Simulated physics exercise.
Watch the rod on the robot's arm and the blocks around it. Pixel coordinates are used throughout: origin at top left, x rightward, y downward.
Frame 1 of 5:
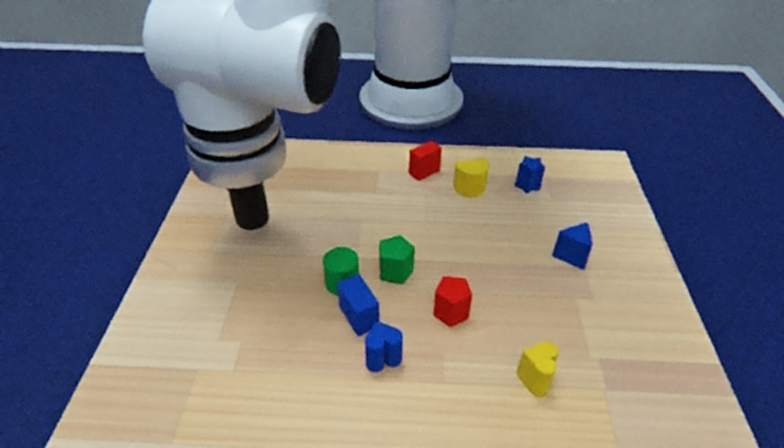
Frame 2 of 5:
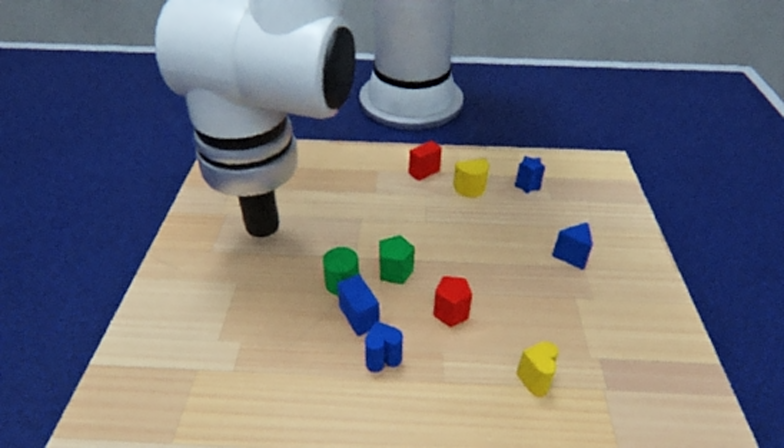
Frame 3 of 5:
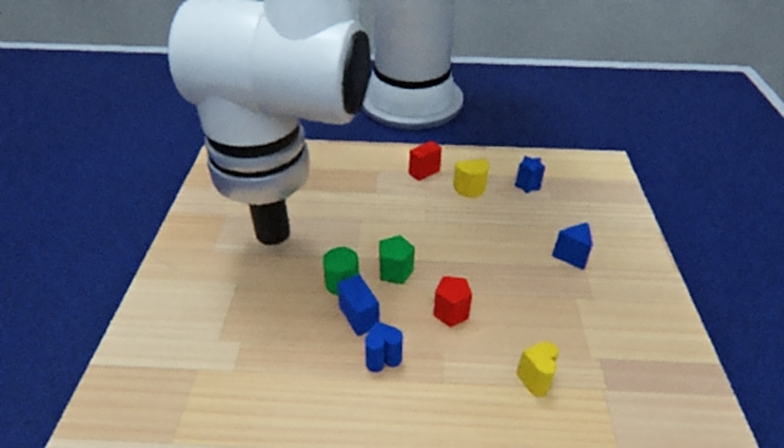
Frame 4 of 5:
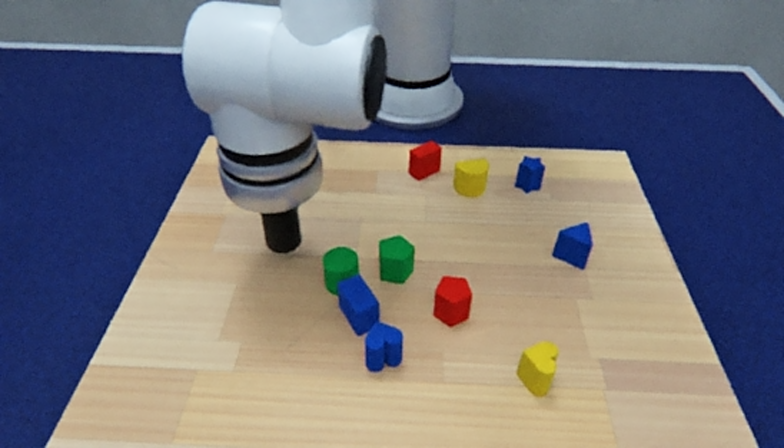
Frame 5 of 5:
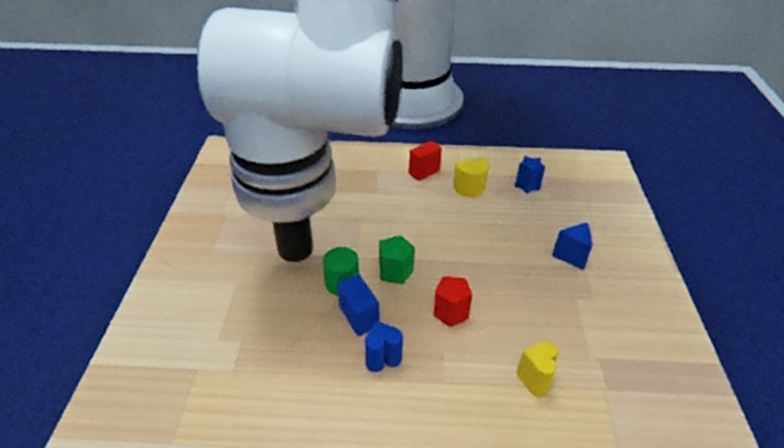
We see a white robot arm with a black rod above a wooden board of red, yellow, green and blue blocks; the rod moves steadily right and slightly nearer, approaching the green cylinder, while the blocks stay still.
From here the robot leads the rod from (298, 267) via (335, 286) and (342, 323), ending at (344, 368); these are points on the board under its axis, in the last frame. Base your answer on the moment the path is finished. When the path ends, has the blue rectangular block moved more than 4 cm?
No.
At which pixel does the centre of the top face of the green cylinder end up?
It sits at (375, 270).
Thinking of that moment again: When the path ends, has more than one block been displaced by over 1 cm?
Yes, that is how it ends up.
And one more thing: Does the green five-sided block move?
Final answer: No.
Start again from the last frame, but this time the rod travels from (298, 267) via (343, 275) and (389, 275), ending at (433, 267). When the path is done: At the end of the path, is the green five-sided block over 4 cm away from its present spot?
Going by the path, yes.
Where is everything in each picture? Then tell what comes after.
Tip of the rod at (253, 220), middles of tops, green cylinder at (341, 259), blue rectangular block at (358, 292), blue heart at (383, 335), green five-sided block at (396, 247), in the first picture.
Rod at (263, 227), nothing pushed, in the second picture.
Rod at (273, 235), nothing pushed, in the third picture.
Rod at (284, 243), nothing pushed, in the fourth picture.
Rod at (296, 251), green cylinder at (341, 259), blue rectangular block at (358, 292), blue heart at (383, 335), green five-sided block at (396, 247), in the fifth picture.
On the path given first. One third of the way, rod at (333, 270); green cylinder at (369, 268); blue rectangular block at (369, 300), turned 40° clockwise.
Two thirds of the way, rod at (341, 308); green cylinder at (375, 270); blue rectangular block at (373, 303), turned 40° clockwise; blue heart at (386, 338).
At the end, rod at (343, 352); green cylinder at (375, 270); blue rectangular block at (375, 305), turned 25° clockwise; blue heart at (388, 339), turned 20° clockwise; green five-sided block unmoved.
